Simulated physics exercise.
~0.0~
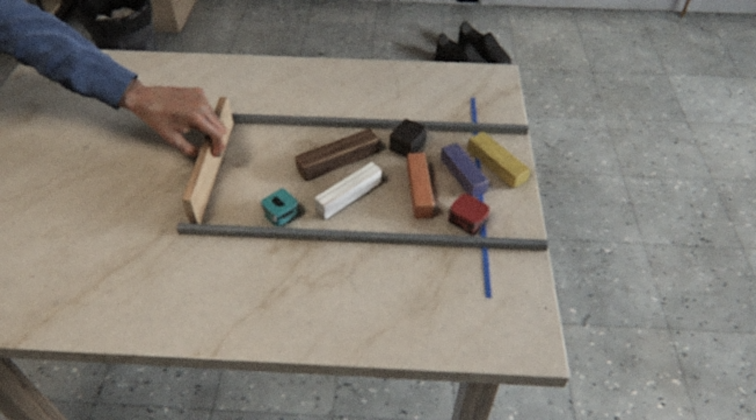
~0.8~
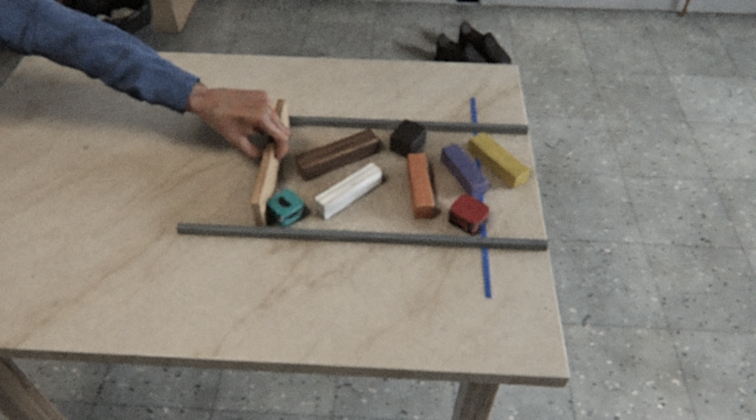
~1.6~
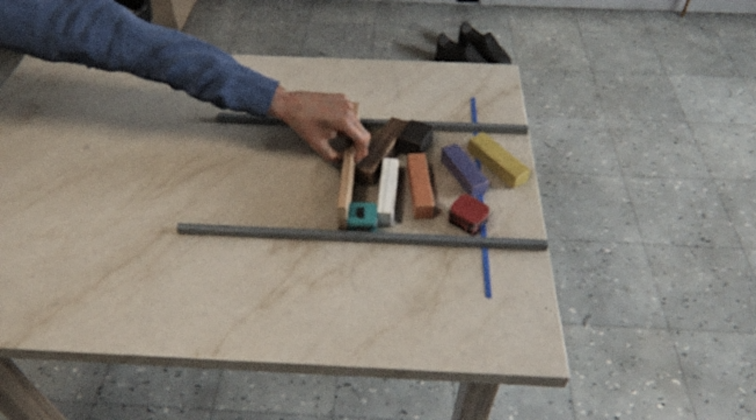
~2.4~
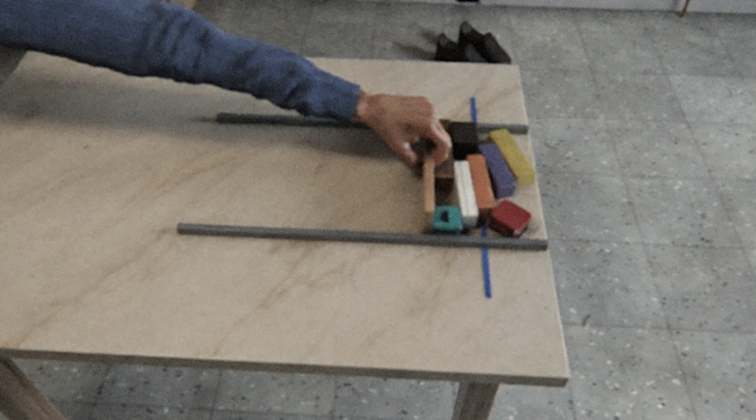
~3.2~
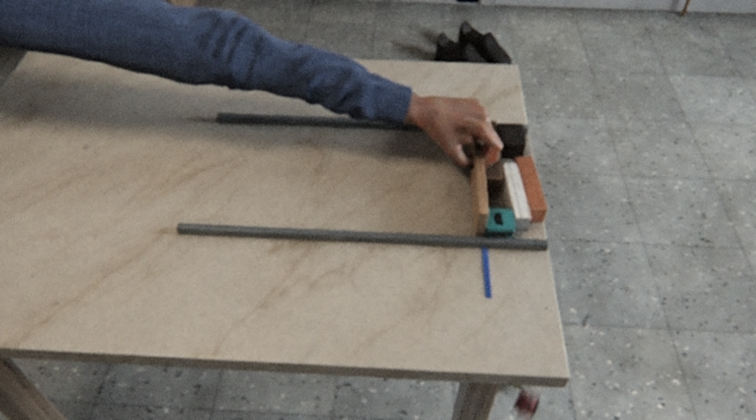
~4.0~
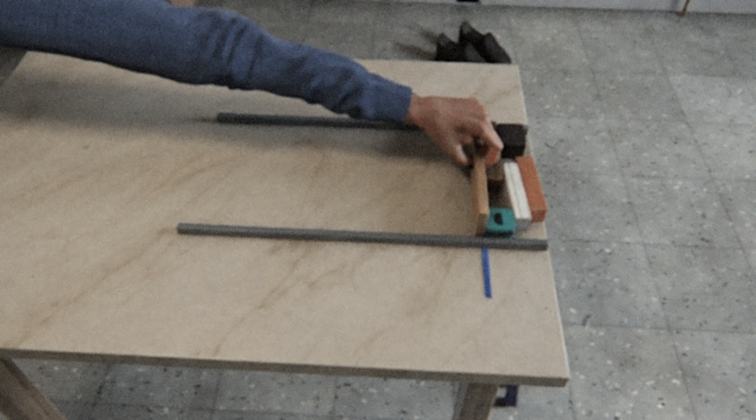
On a wooden table between two dark rails, a hand slid an upright board to the right, bunching colourful sticks and blocks together until the red block, blue bar and yellow bar went over the edge, and the rest stayed on top.
